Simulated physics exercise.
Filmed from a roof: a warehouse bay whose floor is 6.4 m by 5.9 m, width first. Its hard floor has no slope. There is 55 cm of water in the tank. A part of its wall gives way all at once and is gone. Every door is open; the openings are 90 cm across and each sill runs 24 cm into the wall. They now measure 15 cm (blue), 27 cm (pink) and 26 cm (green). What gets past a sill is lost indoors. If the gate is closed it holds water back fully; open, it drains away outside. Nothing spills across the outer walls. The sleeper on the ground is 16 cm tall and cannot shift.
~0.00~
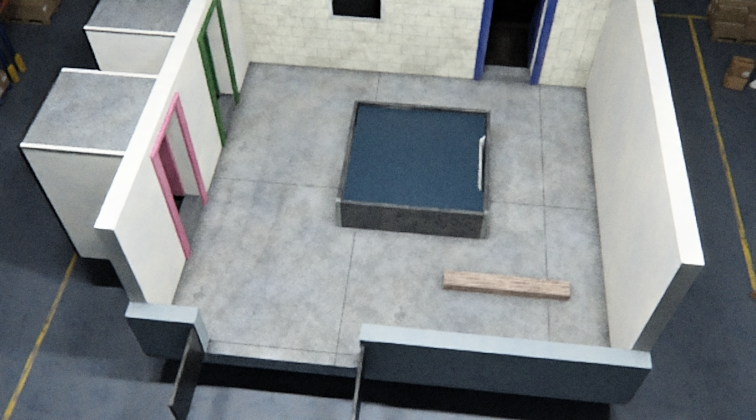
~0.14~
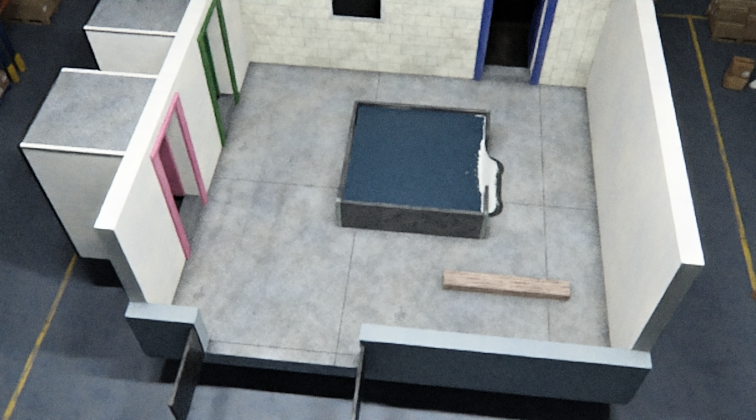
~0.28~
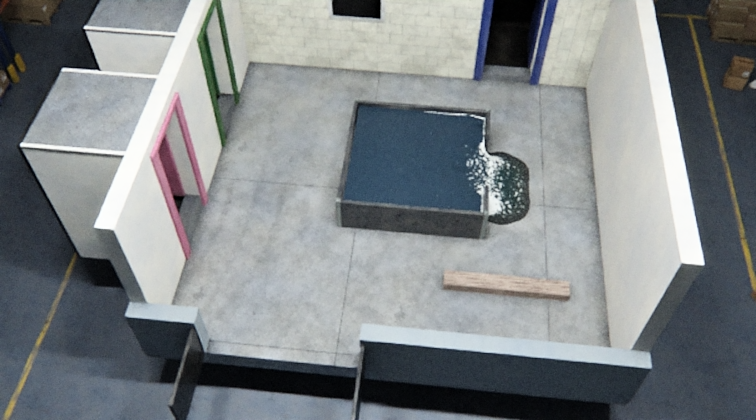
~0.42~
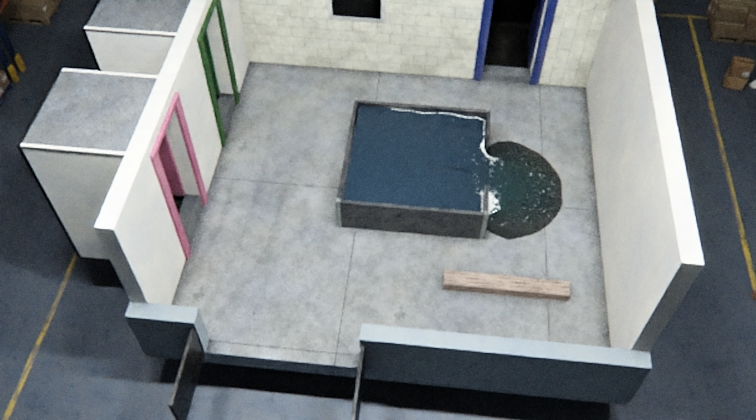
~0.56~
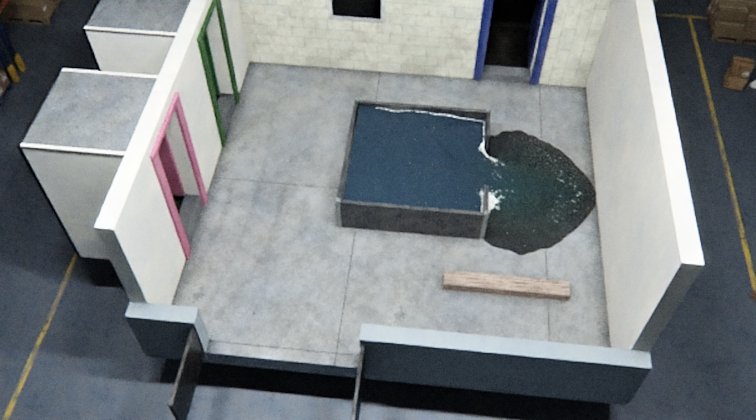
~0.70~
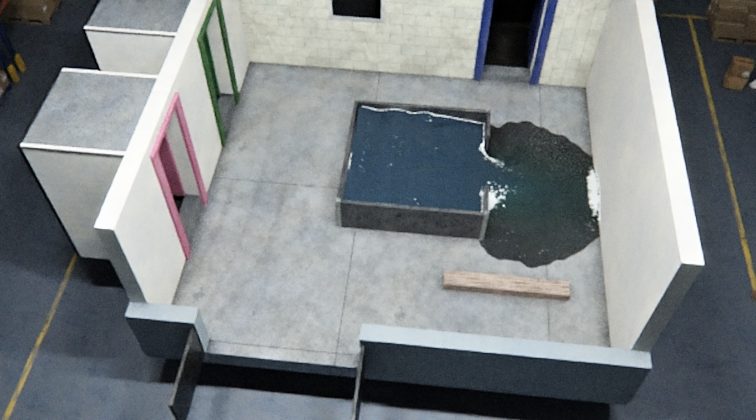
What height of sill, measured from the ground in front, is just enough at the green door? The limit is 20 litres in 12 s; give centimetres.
It would have to be roughly 7 cm high.
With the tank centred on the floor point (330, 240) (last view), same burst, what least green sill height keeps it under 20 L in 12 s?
Some 6.0 cm.
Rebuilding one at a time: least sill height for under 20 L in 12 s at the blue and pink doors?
About 9.0 cm at blue and 7.0 cm at pink.
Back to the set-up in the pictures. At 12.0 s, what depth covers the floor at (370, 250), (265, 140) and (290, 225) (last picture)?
About 8, 6 and 9 cm.
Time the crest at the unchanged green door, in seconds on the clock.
Near 6.0 s.
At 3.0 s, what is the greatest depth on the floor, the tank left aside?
About 30 cm.
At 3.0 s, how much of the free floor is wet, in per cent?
Some 30 per cent of it.
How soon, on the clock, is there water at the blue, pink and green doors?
Arrival: Blue 2.2 s, pink 6.0 s, green 5.5 s.
After 1.4 s water covers 15 % of the floor, deepest (34 cm) near (591, 196); it has not reached the green door.
After 3.0 s water covers 30 % of the floor, deepest (30 cm) near (608, 377); it has not reached the green door.
After 12.0 s water covers 95 % of the floor, deepest (12 cm) near (163, 332); 8 cm at the green door, 0 litres in over its 26 cm sill.
At the green door as built, the water arrived by 5.4 s and peaked near 11 cm at 5.8 s.
Run again over the same 12 s with other heights there, 29 litres in over 6.5 cm, 7 litres over 8.5 cm. The limit of 20 litres is kept from about 7 cm up.
